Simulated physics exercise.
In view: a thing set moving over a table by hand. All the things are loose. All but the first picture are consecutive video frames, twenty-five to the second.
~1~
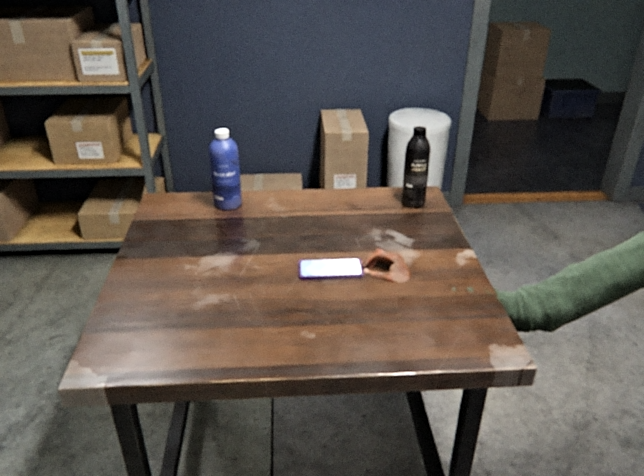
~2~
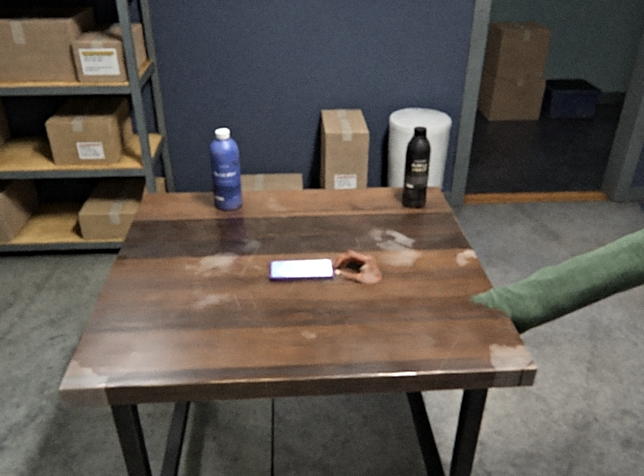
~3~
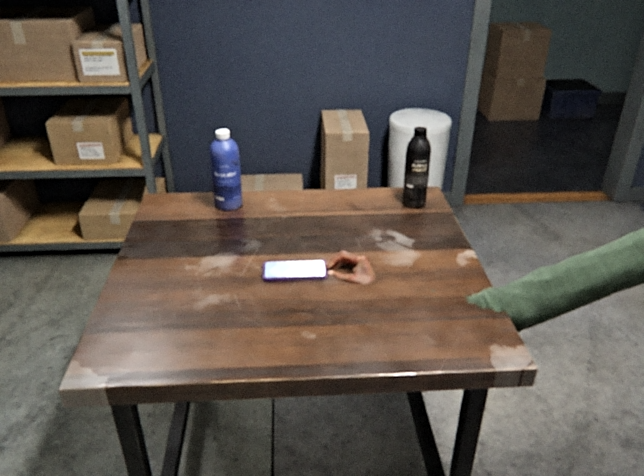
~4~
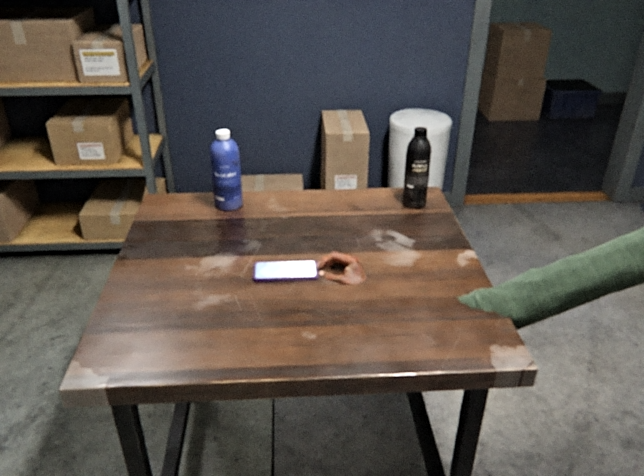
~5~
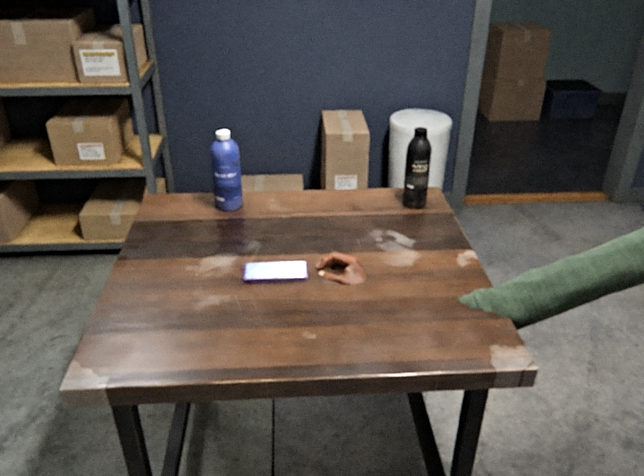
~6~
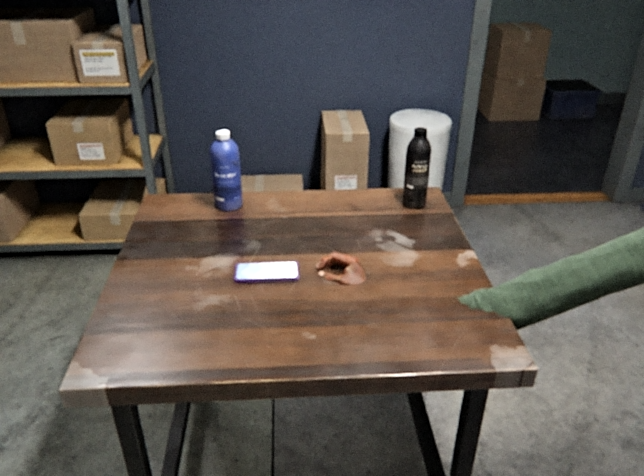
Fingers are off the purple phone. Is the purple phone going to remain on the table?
The purple phone remains on top.
Then, 0.10 s later than the last frame, purple phone moved a little near (252, 272).
Then, 0.20 s later than the last frame, purple phone resting near (250, 270).
When it is over, moved from the start, purple phone. End places, in pixels of the last picture, purple phone near (248, 272).
